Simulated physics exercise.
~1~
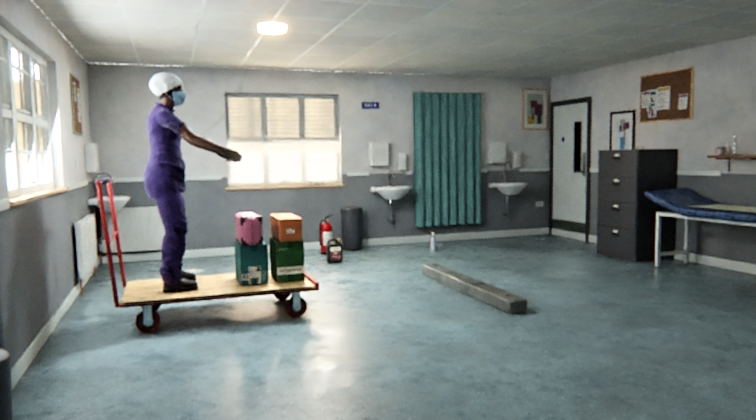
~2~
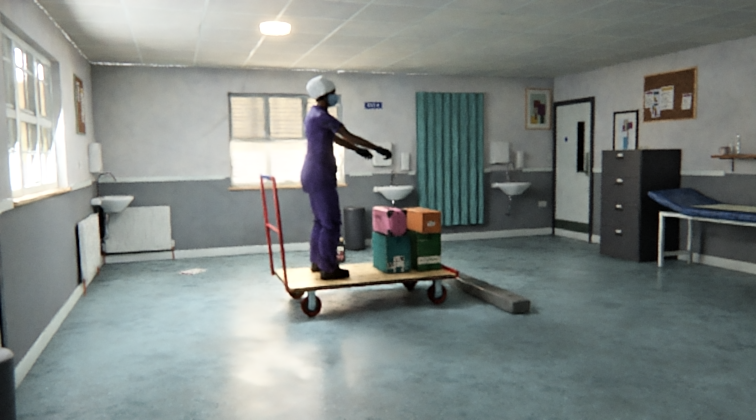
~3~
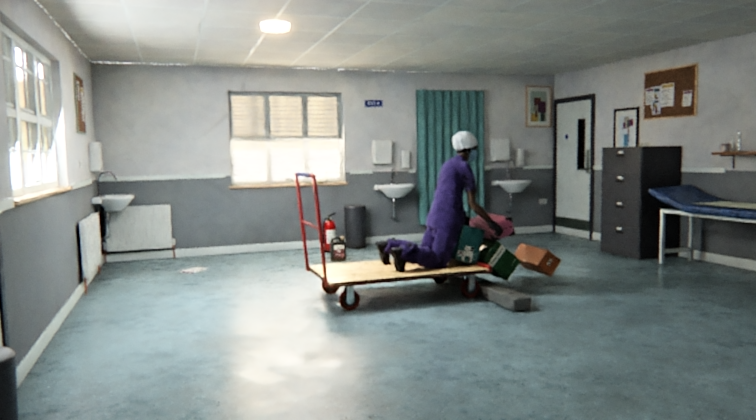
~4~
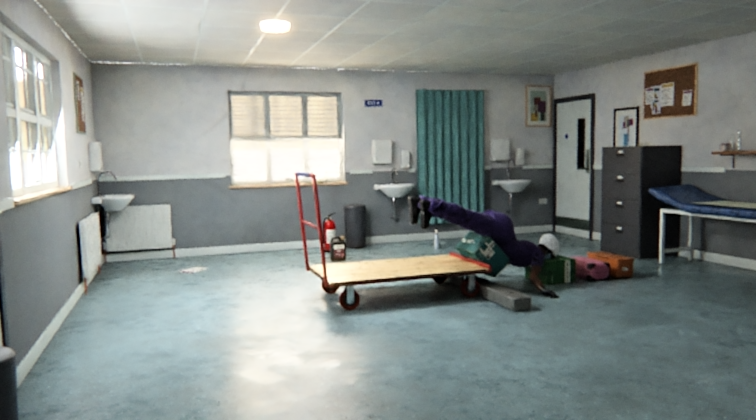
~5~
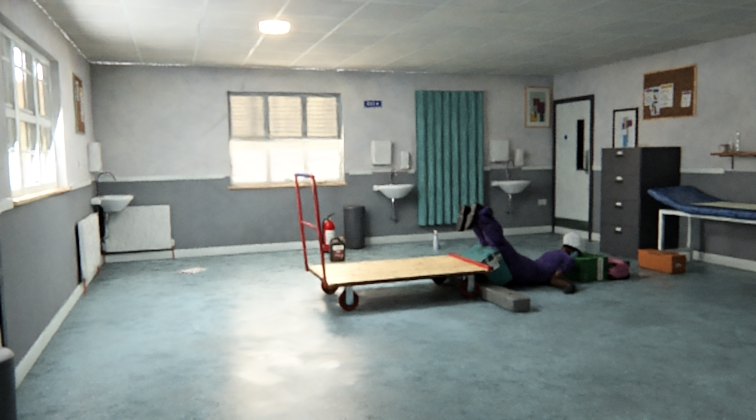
To begin with, a person in purple scrubs, a white cap and a face mask stands with arms outstretched on a flat cart, behind a pink suitcase, an orange tote and green and teal parcels, in a clinic-like room. The cart rolls right toward a low kerb on the floor. It stops against the kerb, and the person drops to their knees and pitches forward as the load tumbles over the front edge. The person dives headfirst after it, legs in the air. Finally, the figure lies face down beyond the empty deck, lower legs raised, among the scattered items, the orange tote farthest right.
